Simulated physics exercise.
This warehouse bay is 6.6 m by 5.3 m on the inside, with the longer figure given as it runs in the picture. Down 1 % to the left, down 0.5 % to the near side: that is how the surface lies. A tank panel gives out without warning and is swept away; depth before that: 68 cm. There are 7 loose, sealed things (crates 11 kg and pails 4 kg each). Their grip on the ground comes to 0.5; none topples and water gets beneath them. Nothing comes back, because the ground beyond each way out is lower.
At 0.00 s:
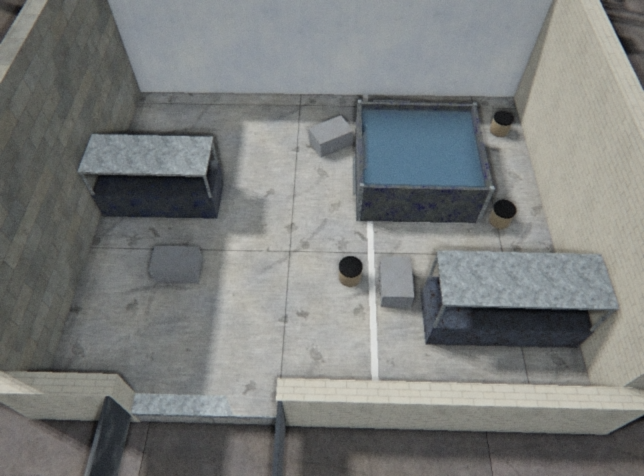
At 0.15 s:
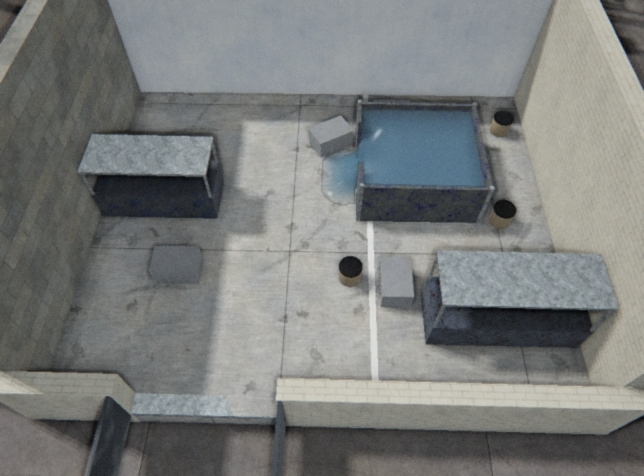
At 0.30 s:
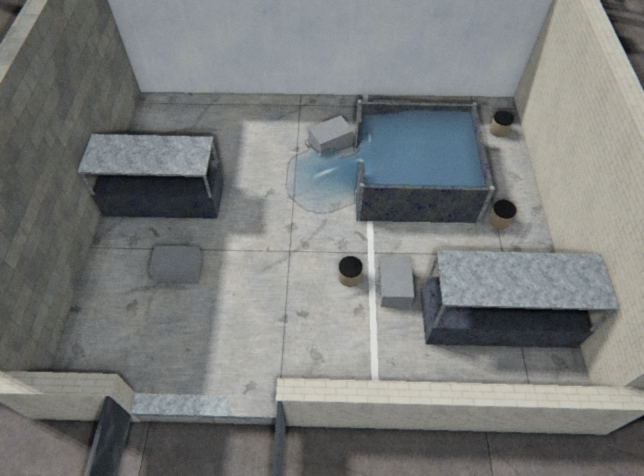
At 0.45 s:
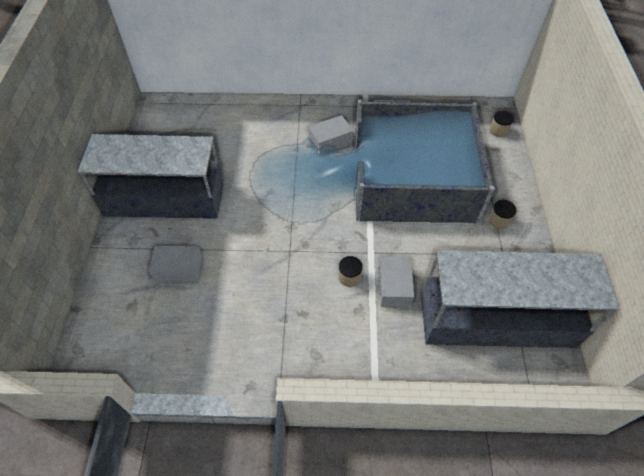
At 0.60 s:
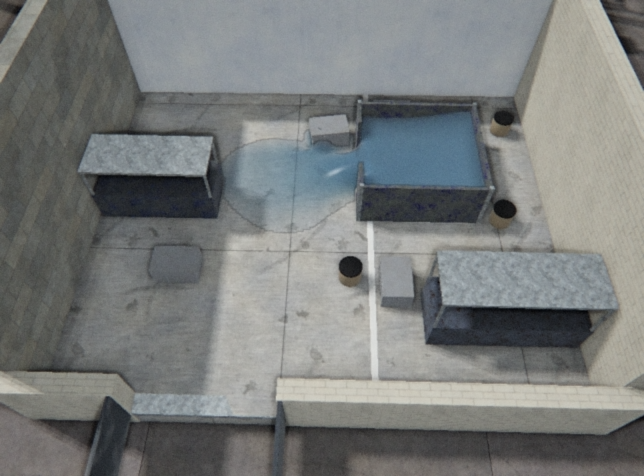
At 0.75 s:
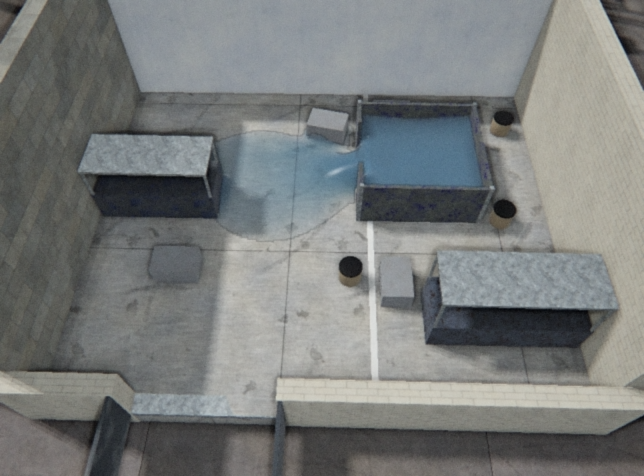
To begin with, a square tank of blue water stands full near the back wall of a walled bay, with grey crates and dark-topped pails around it. Water then pours from its left side and spreads leftward across the floor, and the crate beside the opening shifts slightly.
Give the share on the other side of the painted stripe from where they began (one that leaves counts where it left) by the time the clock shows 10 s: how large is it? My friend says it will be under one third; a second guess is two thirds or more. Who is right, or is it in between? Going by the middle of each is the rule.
The share across is not up to a third.
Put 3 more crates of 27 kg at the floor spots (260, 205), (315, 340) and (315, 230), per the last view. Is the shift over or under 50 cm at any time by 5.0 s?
Going one by one: Goes farther, stays closer, stays closer.
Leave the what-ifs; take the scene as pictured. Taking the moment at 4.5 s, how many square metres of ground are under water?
Somewhere around 19 m2, roughly.
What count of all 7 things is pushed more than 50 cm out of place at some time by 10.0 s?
By my tally, 2.
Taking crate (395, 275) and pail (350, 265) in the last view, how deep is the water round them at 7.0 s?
0 and 0 cm.
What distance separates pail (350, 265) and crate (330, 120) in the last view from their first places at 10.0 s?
0 cm, 100 cm.
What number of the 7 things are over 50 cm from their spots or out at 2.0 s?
The number comes to 2.
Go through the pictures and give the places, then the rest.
The first frame shows a crate at (331, 129), on the bottom; a pail at (505, 208) rests on the ground; 2.6 m2 under water; 0 of 7 have shifted.
The second frame shows a crate at (331, 129) rests on the ground; a pail at (505, 208) rests on the ground; 3.1 m2 under water; 0 of 7 have shifted.
The third frame shows a crate at (331, 129), on the bottom; a pail at (505, 208) rests on the ground; 3.8 m2 under water; 0 of 7 have shifted.
The fourth frame shows a crate at (331, 129), on the bottom; a pail at (505, 208), on the bottom; 4.7 m2 under water; 0 of 7 have shifted.
The fifth frame shows a crate at (329, 125), on the bottom, 11 cm from its start; a pail at (505, 208), on the bottom; 5.7 m2 under water; 1 of 7 have shifted.
The sixth frame shows a crate at (328, 119), on the bottom, 24 cm from its start; a pail at (505, 208), on the bottom; 6.8 m2 under water; 1 of 7 have shifted.
After 2.0 s 0 of 7 are over the mark; 0 afloat.
After 4.5 s 0 of 7 are over the mark; 1 afloat.
After 7.0 s 0 of 7 are over the mark; 0 afloat.
After 10.0 s 1 of 7 are over the mark; 1 afloat.
